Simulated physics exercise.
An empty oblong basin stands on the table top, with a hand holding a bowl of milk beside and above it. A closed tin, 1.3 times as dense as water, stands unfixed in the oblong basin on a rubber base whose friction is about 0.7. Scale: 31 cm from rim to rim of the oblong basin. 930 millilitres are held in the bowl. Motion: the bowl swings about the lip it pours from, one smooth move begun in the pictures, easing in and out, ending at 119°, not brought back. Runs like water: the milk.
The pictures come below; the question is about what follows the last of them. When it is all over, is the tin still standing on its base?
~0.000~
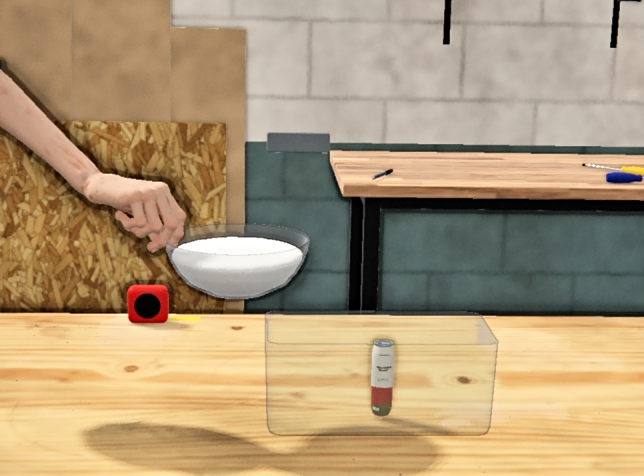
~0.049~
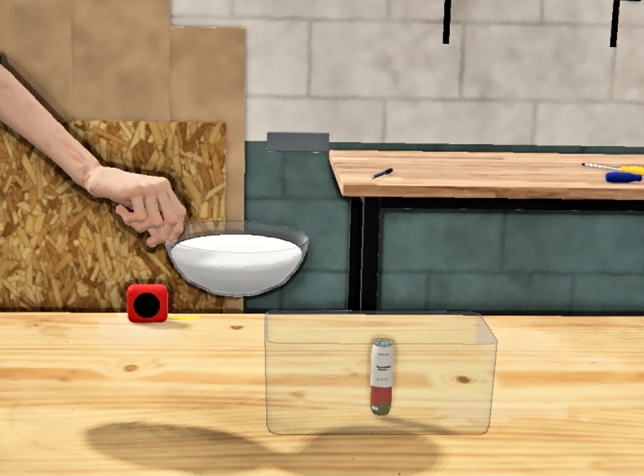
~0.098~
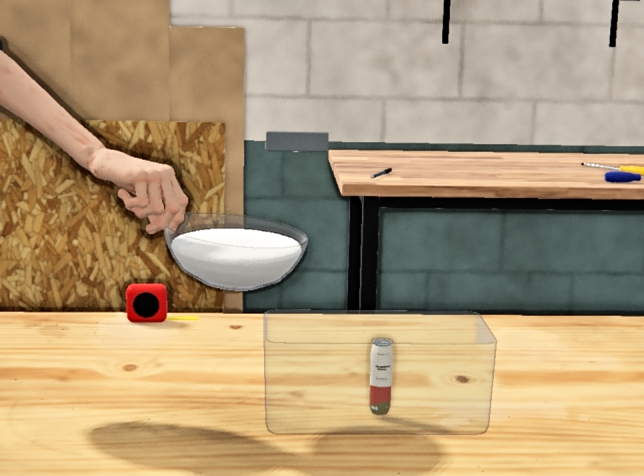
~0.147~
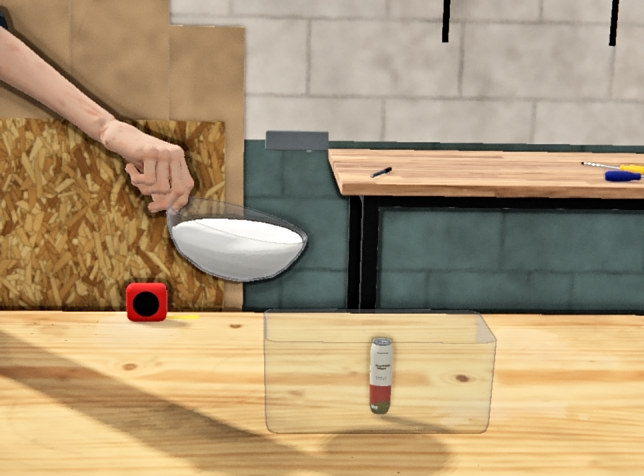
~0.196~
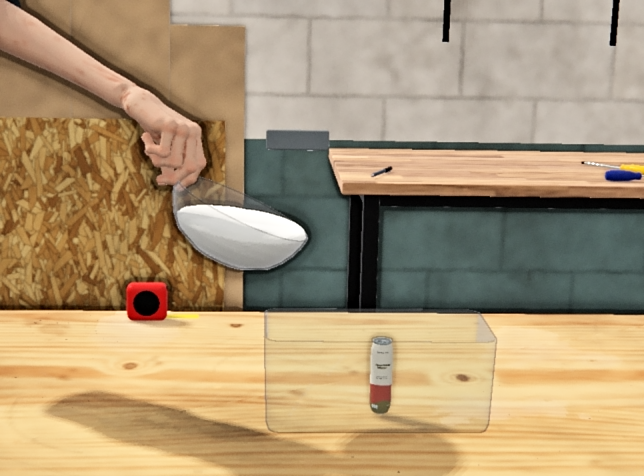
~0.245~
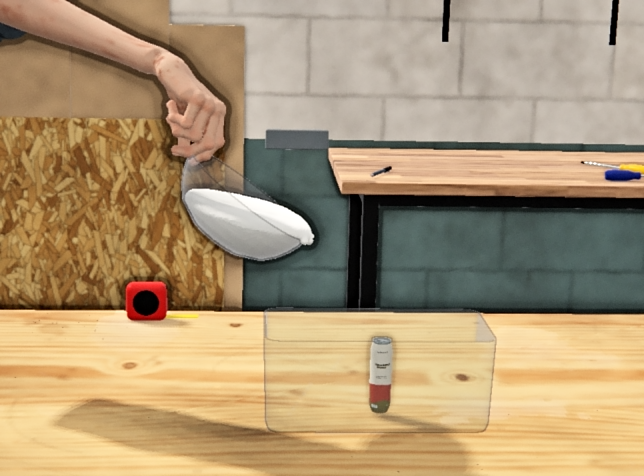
It never tumbles.
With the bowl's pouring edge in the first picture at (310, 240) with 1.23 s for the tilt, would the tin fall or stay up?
After that, the tin stays vertical.
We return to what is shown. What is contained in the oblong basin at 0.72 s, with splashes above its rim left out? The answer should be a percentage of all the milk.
The share is close to 90 percent.
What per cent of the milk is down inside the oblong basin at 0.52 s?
About 20%.
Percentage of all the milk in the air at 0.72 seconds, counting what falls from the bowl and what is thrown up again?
Estimate: About 10 in a hundred.
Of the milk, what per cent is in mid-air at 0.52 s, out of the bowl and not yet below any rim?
Share: Roughly 72 per cent.
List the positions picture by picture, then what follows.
In the first frame, it leans 0°; its right rim is at (308, 241); the milk meets the walls at (172, 251) and (303, 252); the oblong basin's rim runs from (266, 328) to (489, 329); the tin's top is at (383, 346).
In the second frame, it leans 2°; its right rim is at (308, 240); the milk meets the walls at (171, 248) and (302, 250).
In the third frame, it leans 7°; its right rim is at (307, 240); the milk meets the walls at (172, 241) and (302, 246).
In the fourth frame, it leans 14°; its right rim is at (306, 239); the milk meets the walls at (173, 228) and (303, 238).
In the fifth frame, it leans 25°; its right rim is at (306, 239); the milk meets the walls at (177, 211) and (307, 233); 1 per cent is over the edge.
In the sixth frame, it leans 37°; its right rim is at (305, 238); the milk meets the walls at (185, 193) and (285, 217); 5 per cent is over the edge.
After 0.52 s the tilt is 107° and 7 per cent is still to pour; the tin stands where it began.
After 0.72 s the tilt is 119° and 0 per cent is still to pour; the tin stands where it began.
After 0.92 s the tilt is 119° and 0 per cent is still to pour; the tin stands where it began.
After 1.15 s the tilt is 119° and 0 per cent is still to pour; the tin stands where it began.
In the end the tin stands where it began.
